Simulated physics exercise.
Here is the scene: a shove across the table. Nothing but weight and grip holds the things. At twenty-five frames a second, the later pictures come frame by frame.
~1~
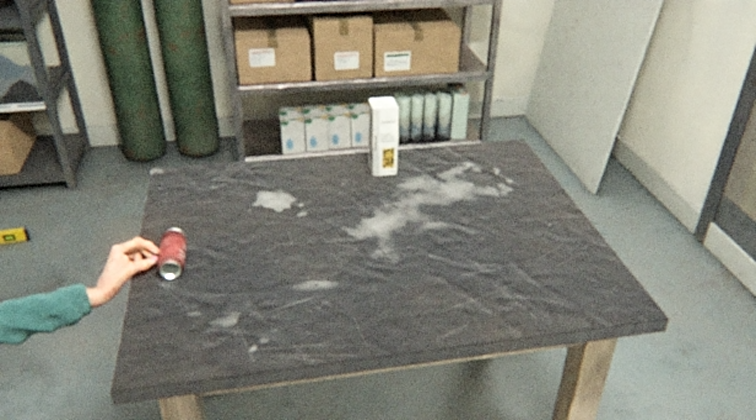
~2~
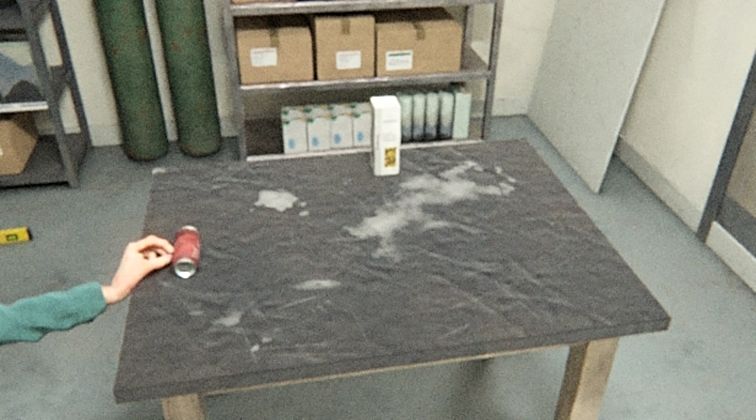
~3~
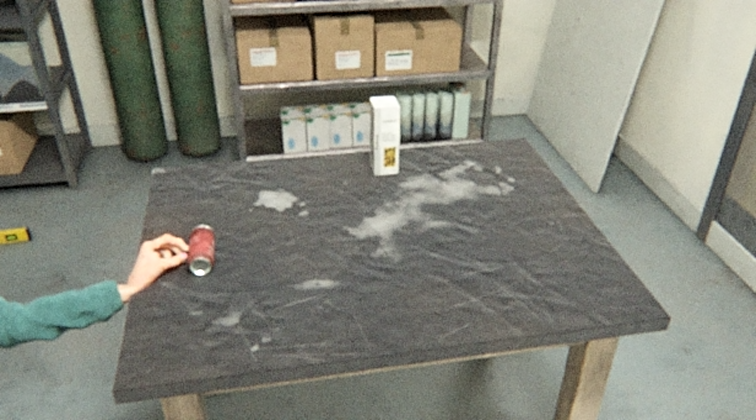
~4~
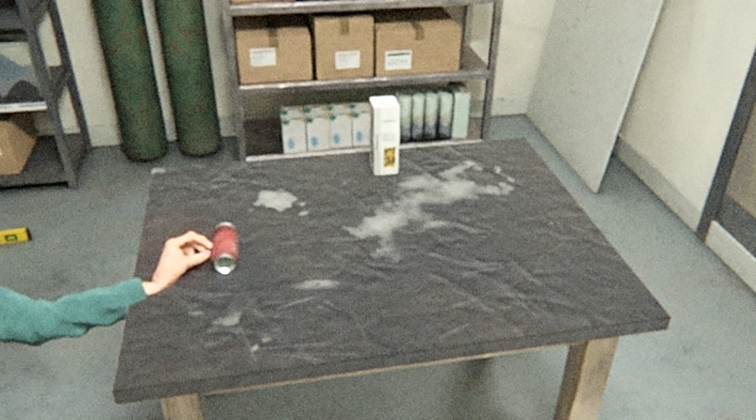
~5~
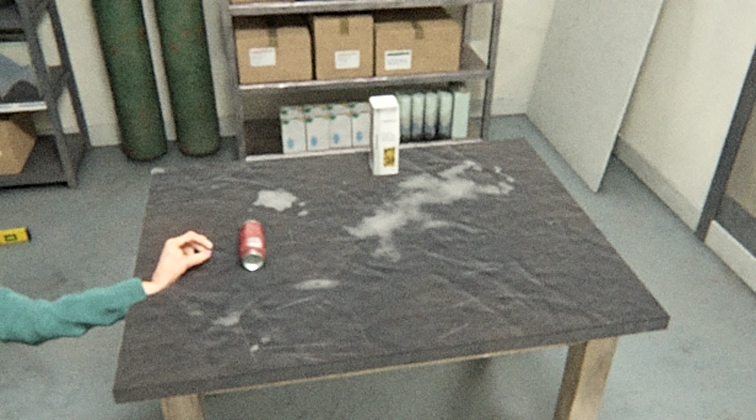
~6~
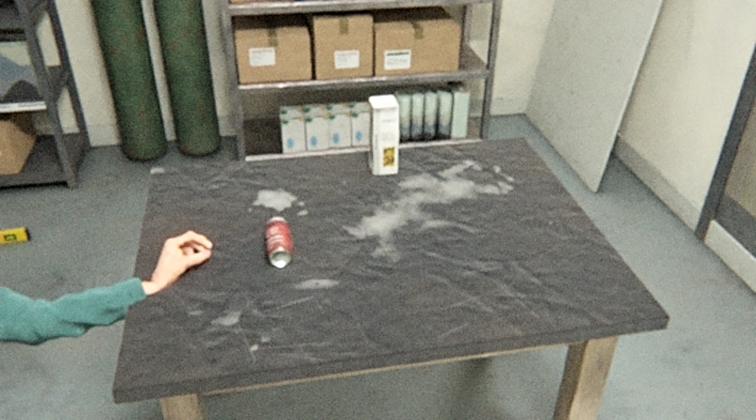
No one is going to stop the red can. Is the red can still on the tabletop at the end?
It will go past the edge.
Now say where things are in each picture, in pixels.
The first picture shows under the hand; red can (172, 253).
The second picture shows under the hand; red can (187, 251).
The third picture shows under the hand; red can (202, 250).
The fourth picture shows red can (225, 247).
The fifth picture shows red can (252, 245) moved about its own width.
The sixth picture shows red can (278, 242) moved well along.
Then, 0.20 s later than the last frame, red can moved well along near (403, 228).
Then, 0.50 s later than the last frame, red can moved well along near (563, 212).
Then, 0.70 s later than the last frame, red can now off the table.
Then, 1.00 s later than the last frame, things are still on the move.
When it is over, off the table, red can.
